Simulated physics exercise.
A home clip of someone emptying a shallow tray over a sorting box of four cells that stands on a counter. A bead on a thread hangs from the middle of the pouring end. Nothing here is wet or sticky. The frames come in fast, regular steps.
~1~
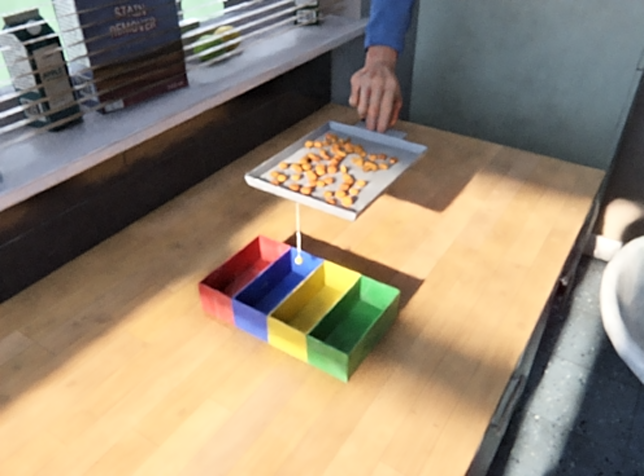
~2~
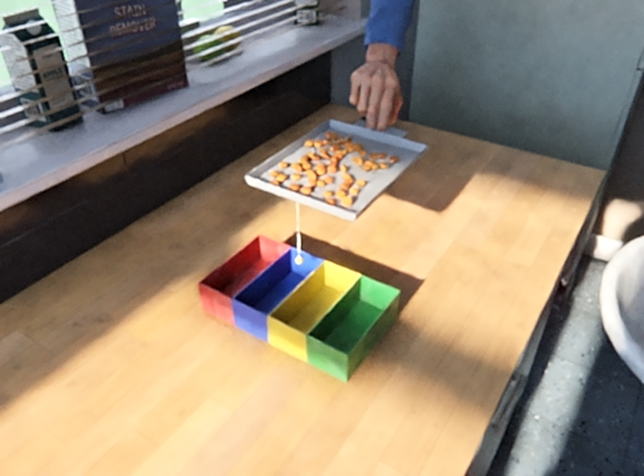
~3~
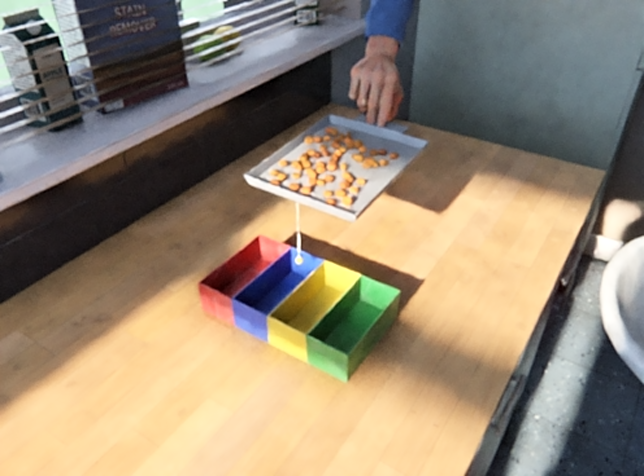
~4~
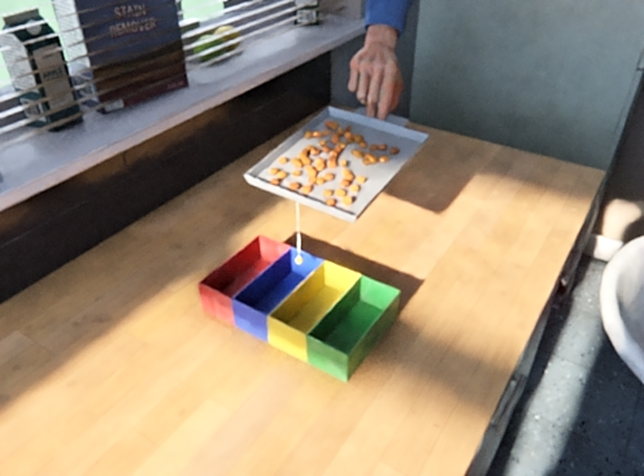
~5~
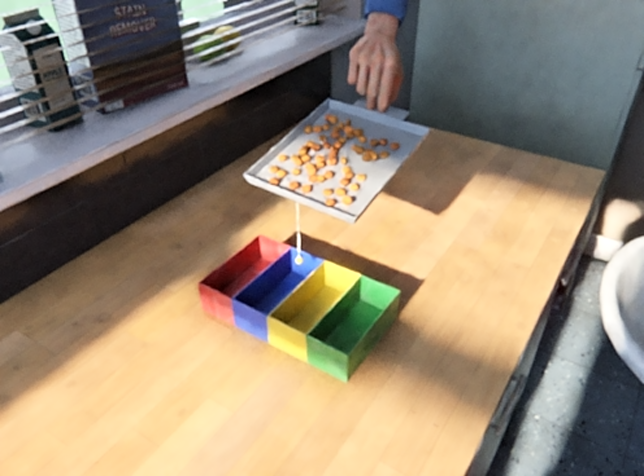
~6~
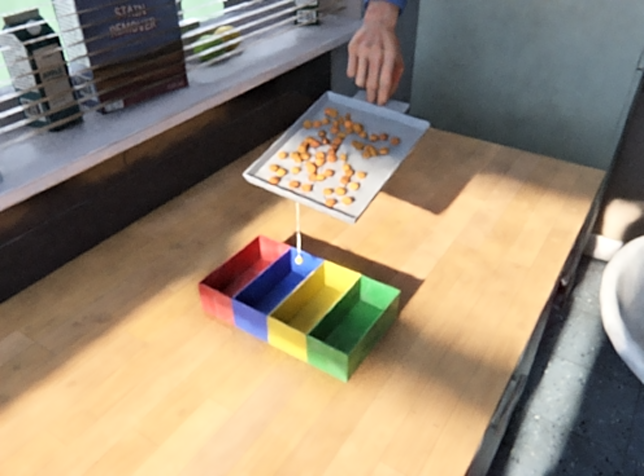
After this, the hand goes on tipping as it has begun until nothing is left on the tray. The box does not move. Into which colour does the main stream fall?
The yellow cell gets the most.
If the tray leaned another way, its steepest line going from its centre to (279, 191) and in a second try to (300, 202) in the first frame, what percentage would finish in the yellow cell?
Roughly 0 per cent, and 20 per cent.
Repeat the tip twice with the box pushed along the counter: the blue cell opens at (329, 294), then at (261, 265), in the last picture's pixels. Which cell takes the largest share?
First that blue cell, then green.
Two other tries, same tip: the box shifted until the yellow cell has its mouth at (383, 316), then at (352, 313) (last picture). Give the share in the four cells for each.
First some 90, then 100 per cent.
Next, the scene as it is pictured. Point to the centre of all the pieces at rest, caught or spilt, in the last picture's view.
Close to (314, 321).
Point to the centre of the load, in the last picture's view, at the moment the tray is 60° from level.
Roughly at (315, 184).
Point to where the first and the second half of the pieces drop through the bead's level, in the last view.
At about (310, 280), then at (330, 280).
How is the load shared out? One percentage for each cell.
Red cell: 0 %, blue cell: 20 %, yellow cell: 60 %, green cell: 20 %.
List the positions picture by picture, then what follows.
In the first picture, corners of the pouring end at (249, 175) and (354, 212), level; middle of the load at (333, 165), bits of cat kibble; bead on its thread at (300, 260); red cell at (216, 301); blue cell at (250, 318); yellow cell at (287, 336); green cell at (327, 356).
In the second picture, corners of the pouring end at (249, 175) and (354, 212), level; middle of the load at (333, 164).
In the third picture, corners of the pouring end at (248, 175) and (354, 213), tipped barely, lowest at the right corner; middle of the load at (333, 162).
In the fourth picture, corners of the pouring end at (248, 174) and (354, 214), tipped a little, lowest at the right corner; middle of the load at (333, 158).
In the fifth picture, corners of the pouring end at (248, 174) and (354, 216), tipped a little, lowest at the right corner; middle of the load at (332, 155).
In the sixth picture, corners of the pouring end at (247, 174) and (354, 217), tipped a little, lowest at the right corner; middle of the load at (332, 152); red cell at (216, 301); blue cell at (250, 318); yellow cell at (287, 336); green cell at (327, 356).
Soon after the last picture, tray tipped steeply; all on the tray.
A little later, tray tipped right over; a small part on the tray; about a third in the yellow cell; a small part in the green cell; a small part in the blue cell; about a quarter falling or outside the box.
Later still, tray tipped past a quarter turn; about half in the yellow cell; about a quarter in the green cell; about a quarter in the blue cell; a stray few in the red cell.
At rest, tray tipped past a quarter turn; about half in the yellow cell; about a quarter in the green cell; about a quarter in the blue cell; a stray few in the red cell.
